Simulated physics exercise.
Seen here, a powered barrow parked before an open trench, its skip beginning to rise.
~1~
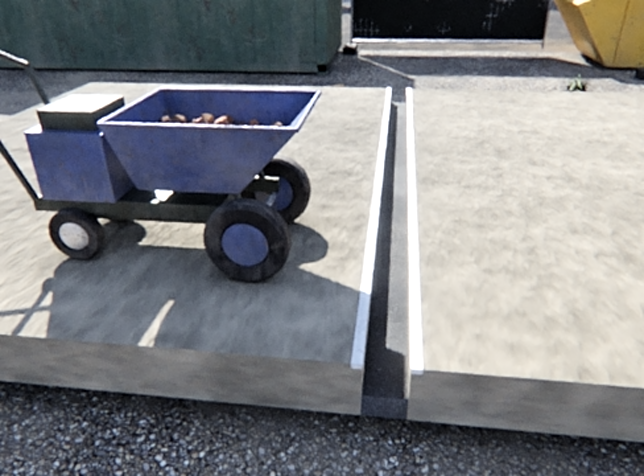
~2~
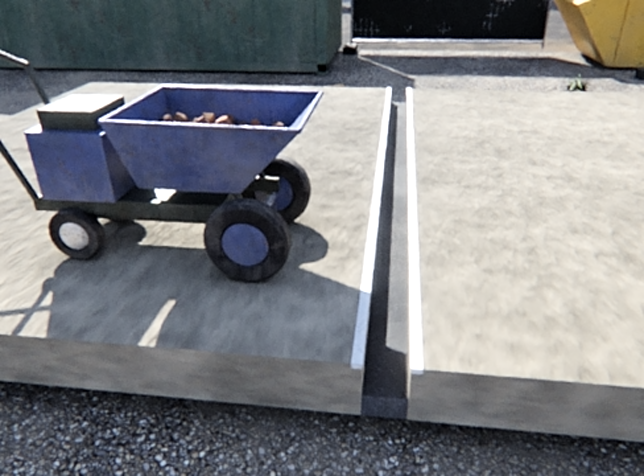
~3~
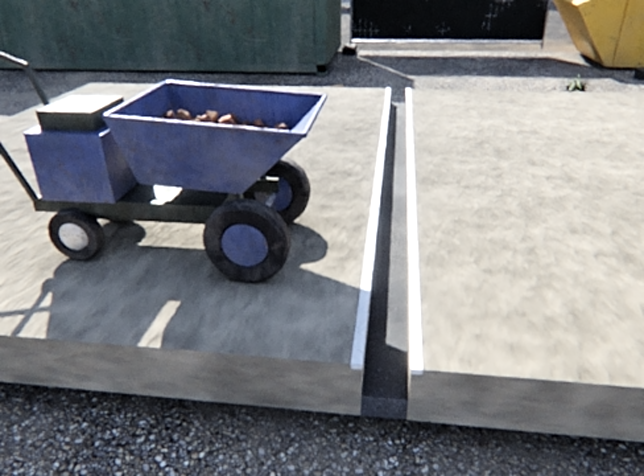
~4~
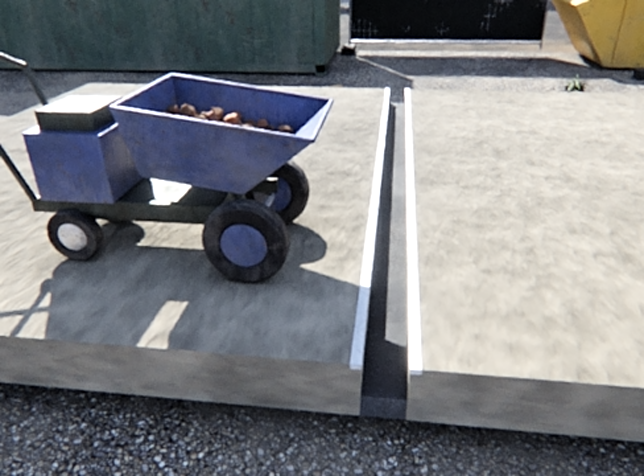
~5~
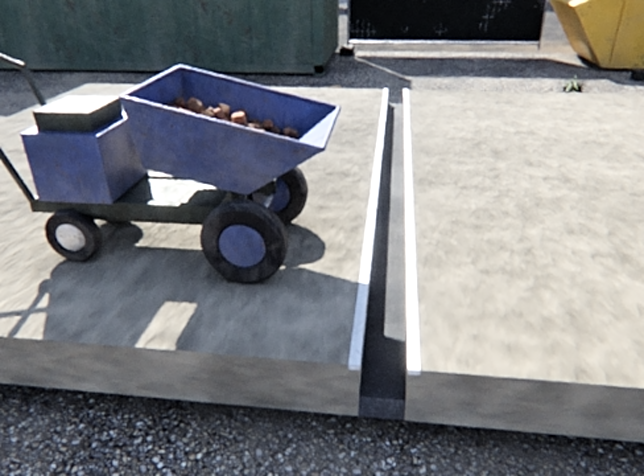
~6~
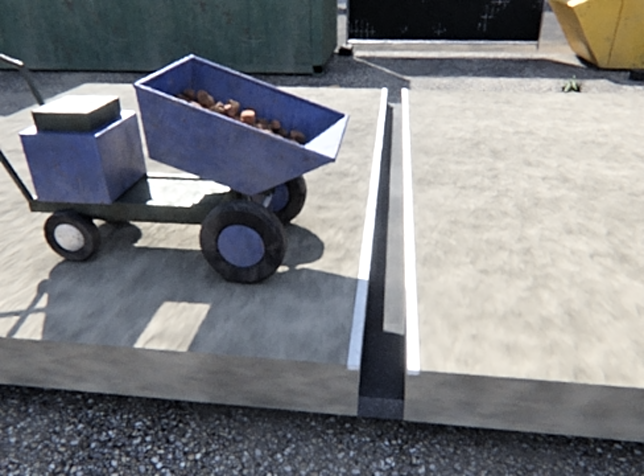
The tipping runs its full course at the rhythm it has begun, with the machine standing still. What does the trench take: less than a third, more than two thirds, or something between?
The trench takes between a third and two thirds.
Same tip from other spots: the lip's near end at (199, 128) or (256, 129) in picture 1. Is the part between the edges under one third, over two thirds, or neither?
First less than a third, then the middle third.
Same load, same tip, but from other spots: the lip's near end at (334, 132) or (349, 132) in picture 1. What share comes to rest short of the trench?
Roughly 0 per cent, and 0 per cent.
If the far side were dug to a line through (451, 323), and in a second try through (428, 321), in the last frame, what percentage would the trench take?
Roughly 90 per cent, and 70 per cent.
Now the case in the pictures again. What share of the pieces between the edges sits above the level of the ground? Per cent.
It comes to 15 per cent or so.
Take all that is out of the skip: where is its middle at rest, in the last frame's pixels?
At about (397, 261).
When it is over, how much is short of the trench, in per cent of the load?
Roughly 0 in a hundred.
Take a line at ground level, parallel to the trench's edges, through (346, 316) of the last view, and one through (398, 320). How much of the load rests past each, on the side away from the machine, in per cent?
About 70 and 30 per cent.
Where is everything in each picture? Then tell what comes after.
The first picture shows lip of the skip at (296, 131), level; top of the load at (202, 123), clay clods; first edge of the trench at (362, 316); far edge at (416, 319), the trench under half as wide as the skip, and about as deep as wide.
The second picture shows lip of the skip at (299, 132), level; top of the load at (192, 129).
The third picture shows lip of the skip at (304, 135), tipped barely; top of the load at (195, 127).
The fourth picture shows lip of the skip at (312, 141), tipped a little; top of the load at (194, 120).
The fifth picture shows lip of the skip at (322, 150), tipped a little; top of the load at (197, 127).
The sixth picture shows lip of the skip at (333, 160), tipped clearly; top of the load at (205, 121); first edge of the trench at (359, 316); far edge at (412, 320).
Soon, skip tipped steeply; all in the skip.
A while on, skip tipped right over; about two thirds in the skip; about a quarter in or heaped over the trench; a small part beyond it.
Towards the end, skip tipped right over; about a quarter in the skip; about half in or heaped over the trench; about a quarter beyond it.
Finally, skip tipped right over; about a quarter in the skip; about half in or heaped over the trench; about a quarter beyond it.
